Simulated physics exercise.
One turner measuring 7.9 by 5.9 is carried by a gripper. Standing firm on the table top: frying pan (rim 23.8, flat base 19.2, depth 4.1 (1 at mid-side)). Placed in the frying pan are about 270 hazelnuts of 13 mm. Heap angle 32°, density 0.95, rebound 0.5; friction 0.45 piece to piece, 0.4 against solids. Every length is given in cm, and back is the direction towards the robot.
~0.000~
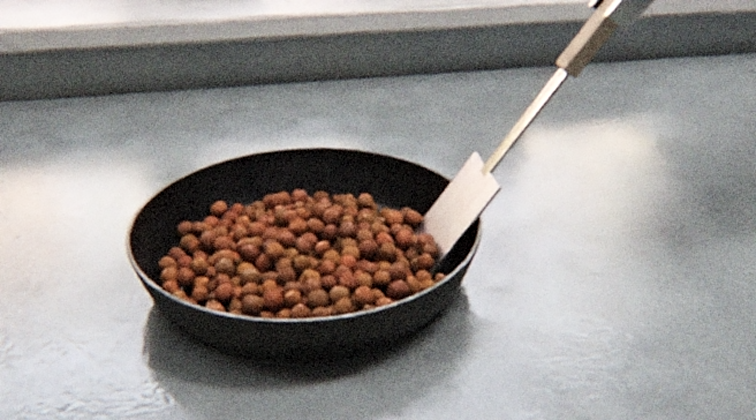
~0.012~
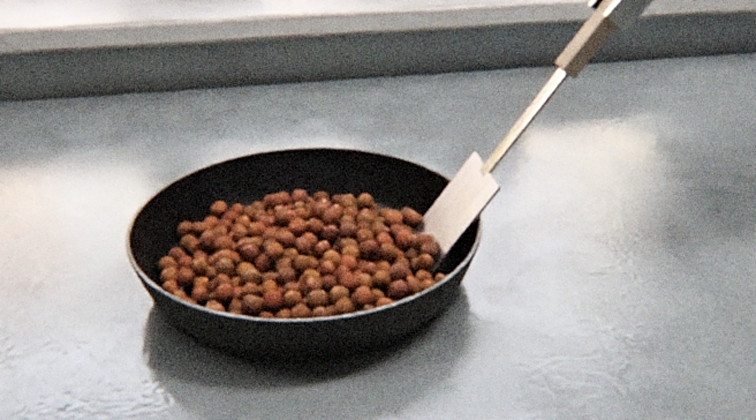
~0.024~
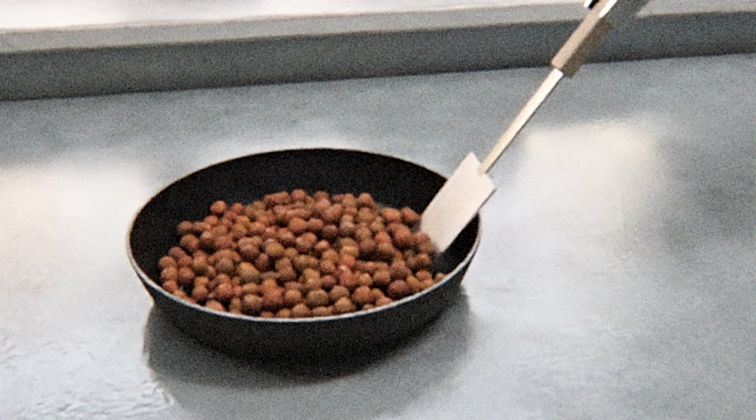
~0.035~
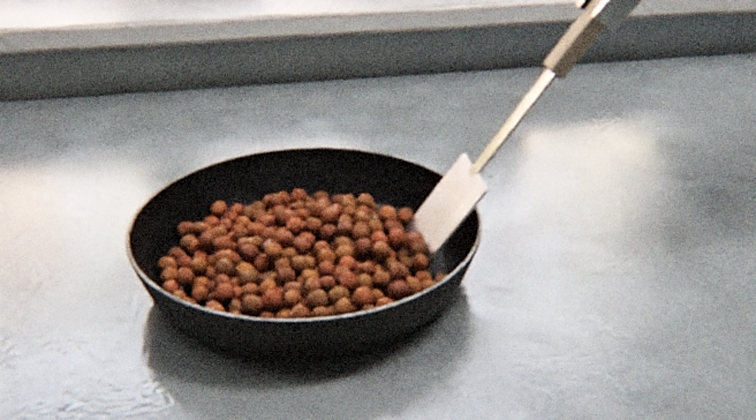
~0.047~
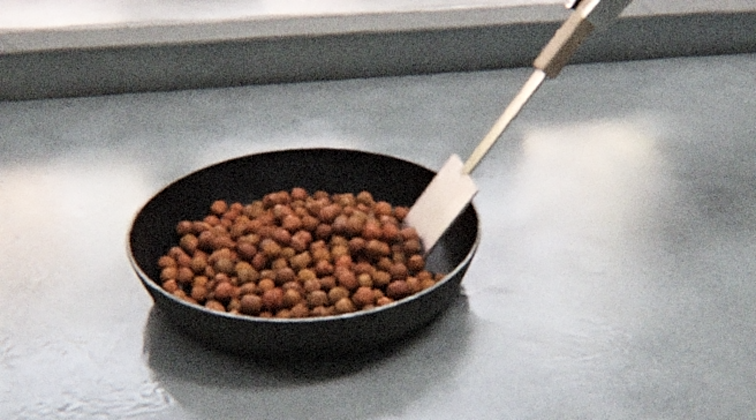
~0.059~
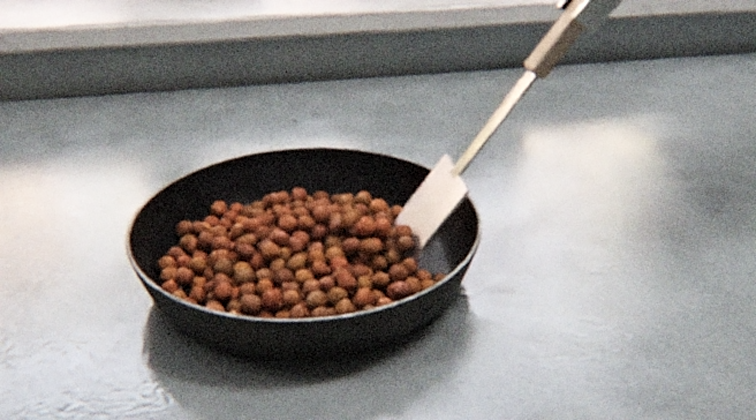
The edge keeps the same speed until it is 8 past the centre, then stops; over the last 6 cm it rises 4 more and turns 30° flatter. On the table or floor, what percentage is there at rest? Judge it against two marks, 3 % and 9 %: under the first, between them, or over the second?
Between them, so from 3 to 9 %.
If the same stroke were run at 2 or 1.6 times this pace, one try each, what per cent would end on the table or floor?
I'd say near 15 and then near 10 per cent.
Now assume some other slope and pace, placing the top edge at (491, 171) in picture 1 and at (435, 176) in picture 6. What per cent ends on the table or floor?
15 per cent.
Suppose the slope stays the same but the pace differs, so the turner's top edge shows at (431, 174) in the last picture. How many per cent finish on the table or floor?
Roughly 15 per cent.
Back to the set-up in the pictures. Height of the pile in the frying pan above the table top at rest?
5.0 cm.
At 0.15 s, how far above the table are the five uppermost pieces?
4 cm or so.
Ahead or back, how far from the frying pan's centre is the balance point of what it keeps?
Ahead of centre, roughly 3.0 centimetres.
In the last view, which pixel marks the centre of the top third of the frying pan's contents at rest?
You'll find it at about (198, 266).
After 0.15 s, sloping 54°, highest piece 5 above the table; 271 in the frying pan.
After 0.24 s, sloping 43°, highest piece 6 above the table; 271 in the frying pan.
After 0.49 s, sloping 24°, highest piece 5 above the table; 258 in the frying pan, 13 on the table or floor.
After 1.54 s, sloping 24°, highest piece 5 above the table; 258 in the frying pan, 13 on the table or floor.
At rest, 258 in the frying pan, 13 on the table or floor. That is 5 % on the table or floor.
